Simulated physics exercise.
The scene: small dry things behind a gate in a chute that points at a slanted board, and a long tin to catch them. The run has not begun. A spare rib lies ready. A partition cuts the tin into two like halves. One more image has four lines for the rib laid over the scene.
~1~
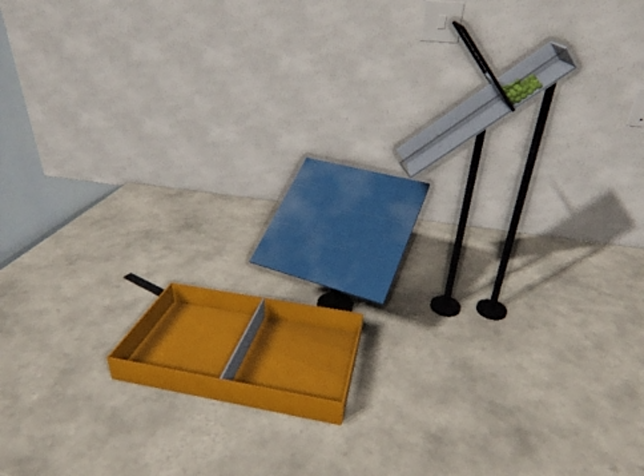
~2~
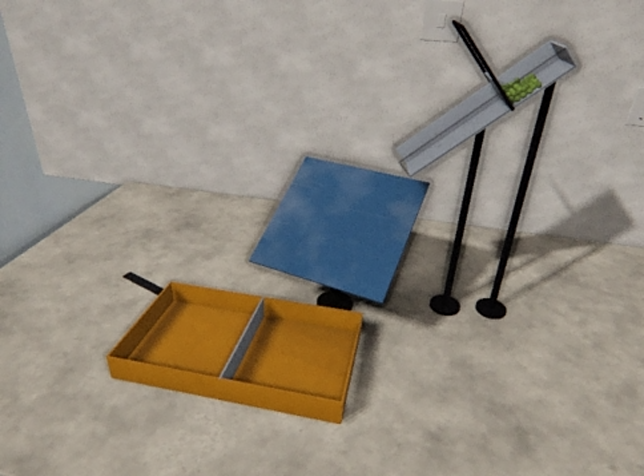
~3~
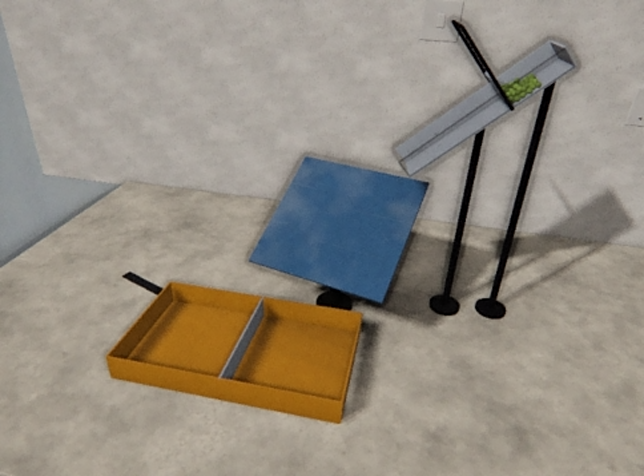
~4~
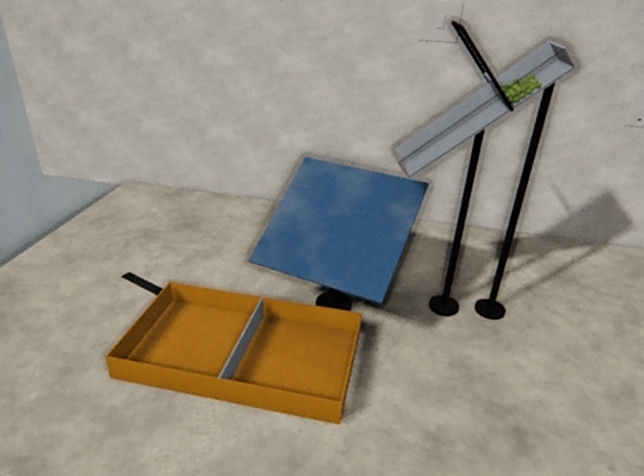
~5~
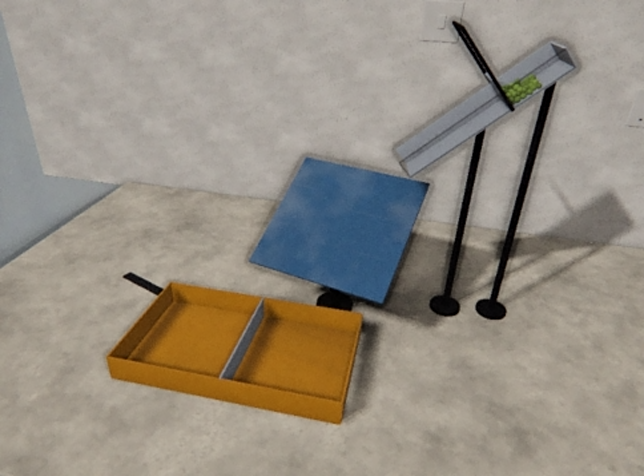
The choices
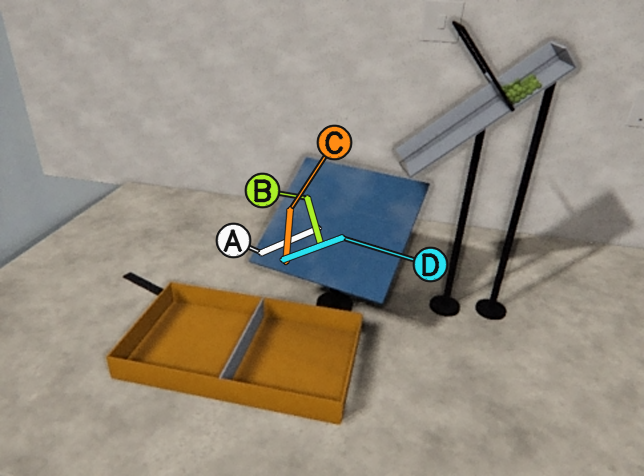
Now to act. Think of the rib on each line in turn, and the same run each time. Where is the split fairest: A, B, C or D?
Line A.
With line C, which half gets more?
The right half.
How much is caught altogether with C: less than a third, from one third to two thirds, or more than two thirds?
Line C gives more than two thirds.
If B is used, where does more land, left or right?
The right half.
On the marked copy, line A from (318, 228) to (261, 252); line B from (307, 198) to (320, 245); line C from (290, 209) to (285, 261); line D from (342, 237) to (283, 259).
Choosing A, of what is caught, roughly half in the left half, roughly half in the right.
Choosing B, of what is caught, just a few in the left half, almost all in the right.
Choosing C, of what is caught, about a tenth in the left half, the larger part in the right.
Choosing D, of what is caught, the larger part in the left half, about a tenth in the right.
